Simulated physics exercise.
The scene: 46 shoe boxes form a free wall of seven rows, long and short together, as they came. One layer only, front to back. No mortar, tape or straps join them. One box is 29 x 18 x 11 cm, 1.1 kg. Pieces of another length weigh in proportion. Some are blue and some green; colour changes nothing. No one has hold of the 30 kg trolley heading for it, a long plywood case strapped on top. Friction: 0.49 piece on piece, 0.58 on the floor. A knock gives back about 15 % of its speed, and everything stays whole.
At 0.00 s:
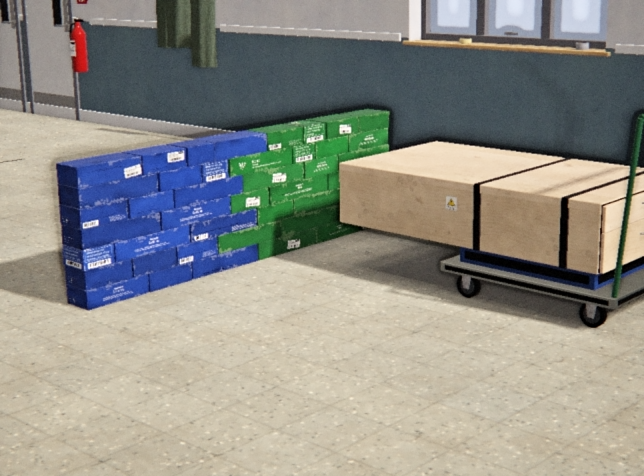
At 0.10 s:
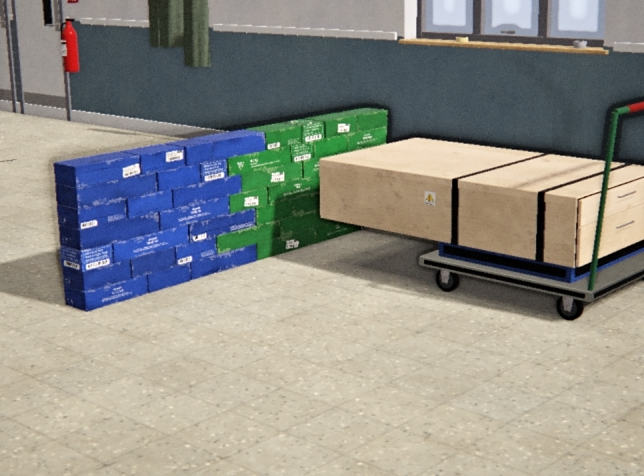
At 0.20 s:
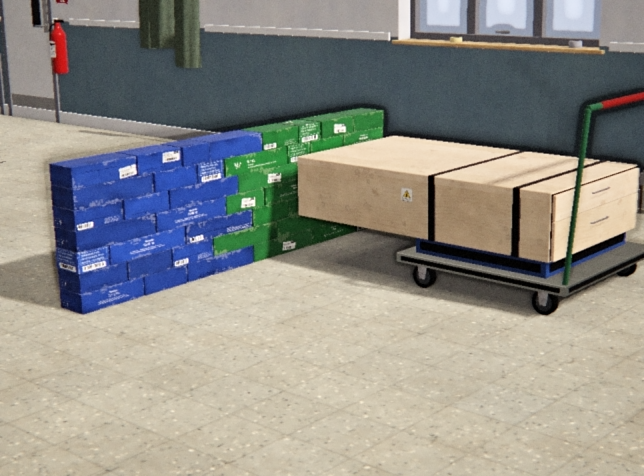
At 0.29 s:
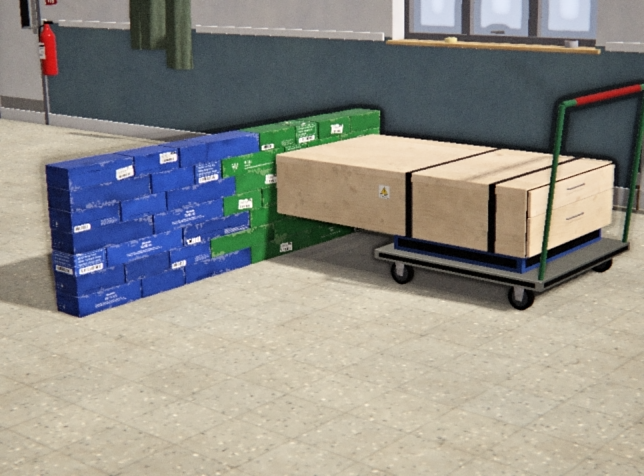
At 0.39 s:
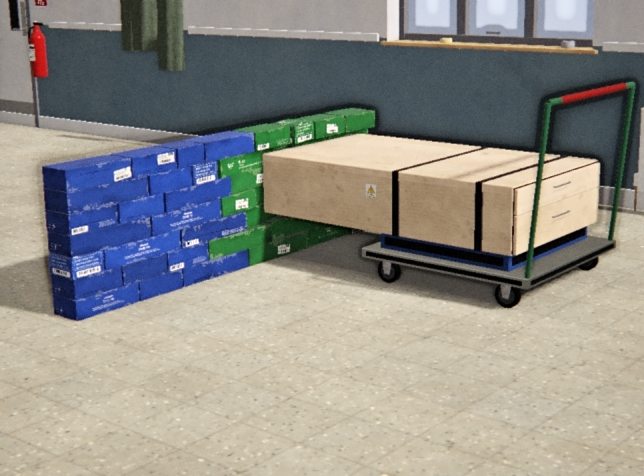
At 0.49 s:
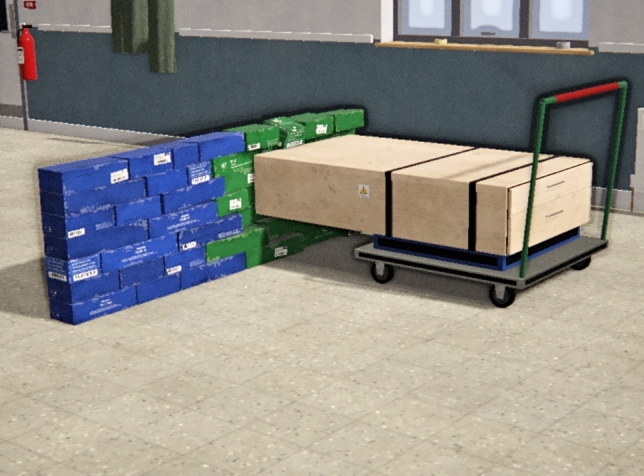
In this clip, a trolley carrying a long strapped wooden crate rolls left toward a wall of stacked blue and green boxes, then the crate's front end pushes into the green section, shifting and tilting some of the boxes.
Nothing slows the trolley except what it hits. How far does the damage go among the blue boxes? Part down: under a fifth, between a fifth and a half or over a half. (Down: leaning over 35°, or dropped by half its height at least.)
The part is from a fifth to a half.
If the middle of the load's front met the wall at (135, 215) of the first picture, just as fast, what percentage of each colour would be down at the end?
Then blue 90, green 20 per cent.
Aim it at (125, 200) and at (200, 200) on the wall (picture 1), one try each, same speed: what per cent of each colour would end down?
Blue 80 then 90, green 10 then 50 per cent.
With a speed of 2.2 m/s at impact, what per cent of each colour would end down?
In that case blue 30, green 80 per cent.
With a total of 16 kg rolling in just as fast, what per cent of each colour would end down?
In that case blue 0, green 0 per cent.
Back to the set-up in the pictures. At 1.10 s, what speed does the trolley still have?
Near 0.2 m/s.
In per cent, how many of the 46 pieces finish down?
Near 55 per cent.
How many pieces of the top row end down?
7 from that row.
After 0.78 s, load 17 cm past the wall's line, still rolling; none of the 21 blue boxes down (4 of 46 in all colours); top blue box 28° from how it stood; top green box 28° from how it stood, 44 mm lower.
After 1.10 s, load 24 cm past the wall's line, still rolling; 6 of the 21 blue boxes down (27 of 46 in all colours); top blue box on its side; top green box on its side.
In the end (2.6 s), load 36 cm past the wall's line, stopped; 6 of the 21 blue boxes down (26 of 46 in all colours); top blue box upside down; top green box upside down. That is 29 per cent. From the last view, middles, top blue box near (33, 282), top green box near (113, 233).
